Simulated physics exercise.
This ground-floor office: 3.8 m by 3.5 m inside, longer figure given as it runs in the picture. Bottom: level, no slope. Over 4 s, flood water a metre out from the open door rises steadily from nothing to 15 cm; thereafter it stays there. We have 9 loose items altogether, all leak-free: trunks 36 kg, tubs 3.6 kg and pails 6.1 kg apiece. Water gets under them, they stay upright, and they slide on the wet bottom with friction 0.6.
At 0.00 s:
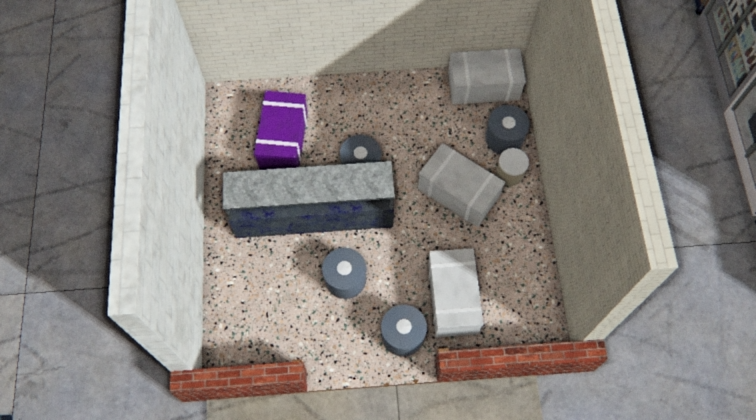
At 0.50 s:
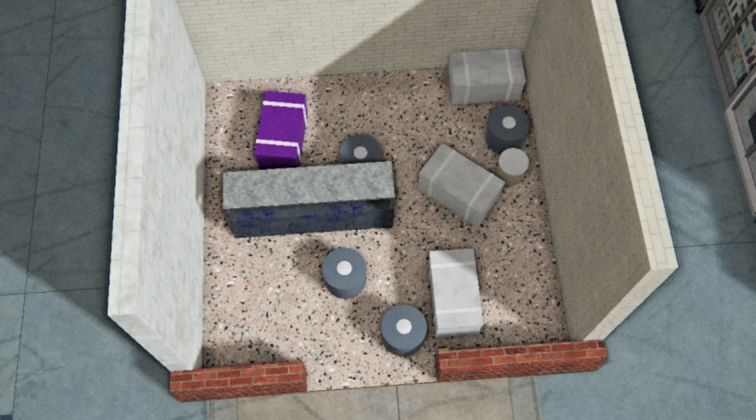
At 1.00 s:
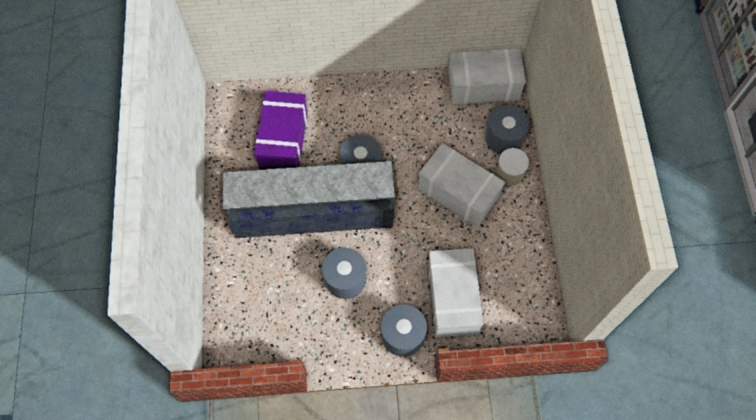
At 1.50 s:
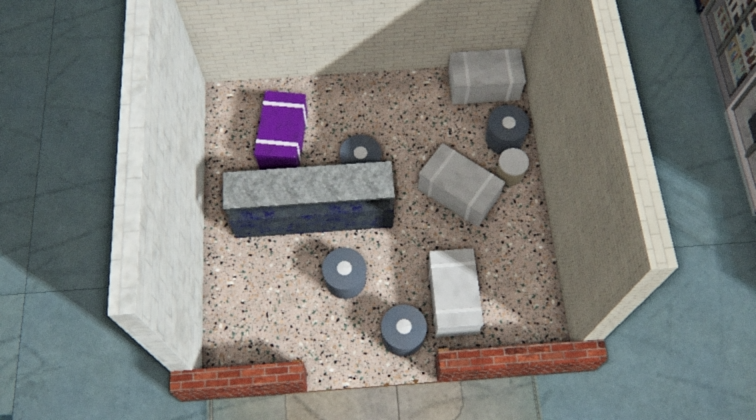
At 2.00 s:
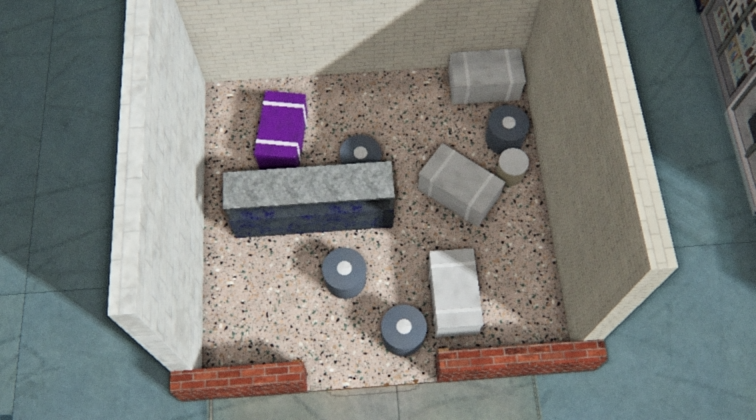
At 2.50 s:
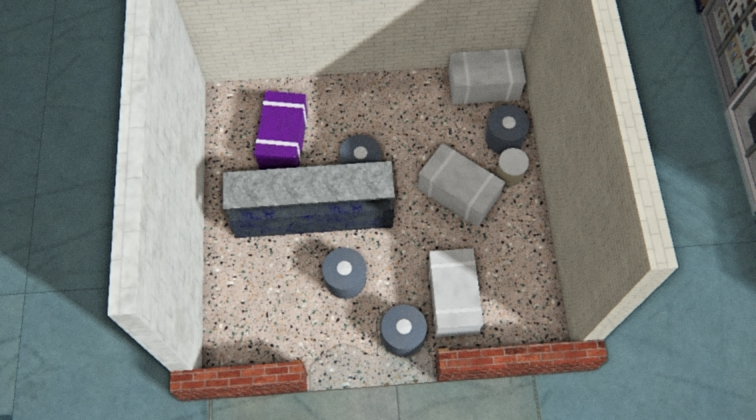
A ground-floor office with a speckled floor, pale walls and a low red brick front broken by a gap is seen from high above. A purple trunk lies at upper left behind a long grey-topped, dark blue block, with dark round tubs around it and three grey or whitish cases to the right. The ground outside turns blue-green and water reaches the gap, while the objects and camera stay still.
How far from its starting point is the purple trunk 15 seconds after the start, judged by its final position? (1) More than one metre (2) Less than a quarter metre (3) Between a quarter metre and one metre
2, less than a quarter metre.
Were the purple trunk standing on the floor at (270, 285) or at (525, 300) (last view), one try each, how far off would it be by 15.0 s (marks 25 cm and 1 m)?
First try: It inches along; second try: It scarcely moves.
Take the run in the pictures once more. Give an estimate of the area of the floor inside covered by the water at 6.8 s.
That flooded area is roughly 8.5 m2.
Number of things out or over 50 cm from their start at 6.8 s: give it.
The number by then is 2.
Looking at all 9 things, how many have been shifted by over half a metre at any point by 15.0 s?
I make that 4.
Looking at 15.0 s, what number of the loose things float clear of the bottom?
It comes to 7 of them.
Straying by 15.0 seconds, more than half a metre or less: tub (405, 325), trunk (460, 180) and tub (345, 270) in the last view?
In turn: Beyond, within, beyond.
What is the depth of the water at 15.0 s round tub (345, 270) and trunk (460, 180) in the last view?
I'd estimate 10 cm for the first and 10 cm for the second.
After 3.5 s the purple trunk is near (280, 124), 0.0 m from its start, aground; 0 afloat.
After 6.8 s the purple trunk is near (280, 124), 0.0 m from its start, aground; 2 afloat.
After 11.0 s the purple trunk is near (280, 124), 0.0 m from its start, aground; 3 afloat.
After 15.0 s the purple trunk is near (280, 124), 0.0 m from its start, aground; 7 afloat.
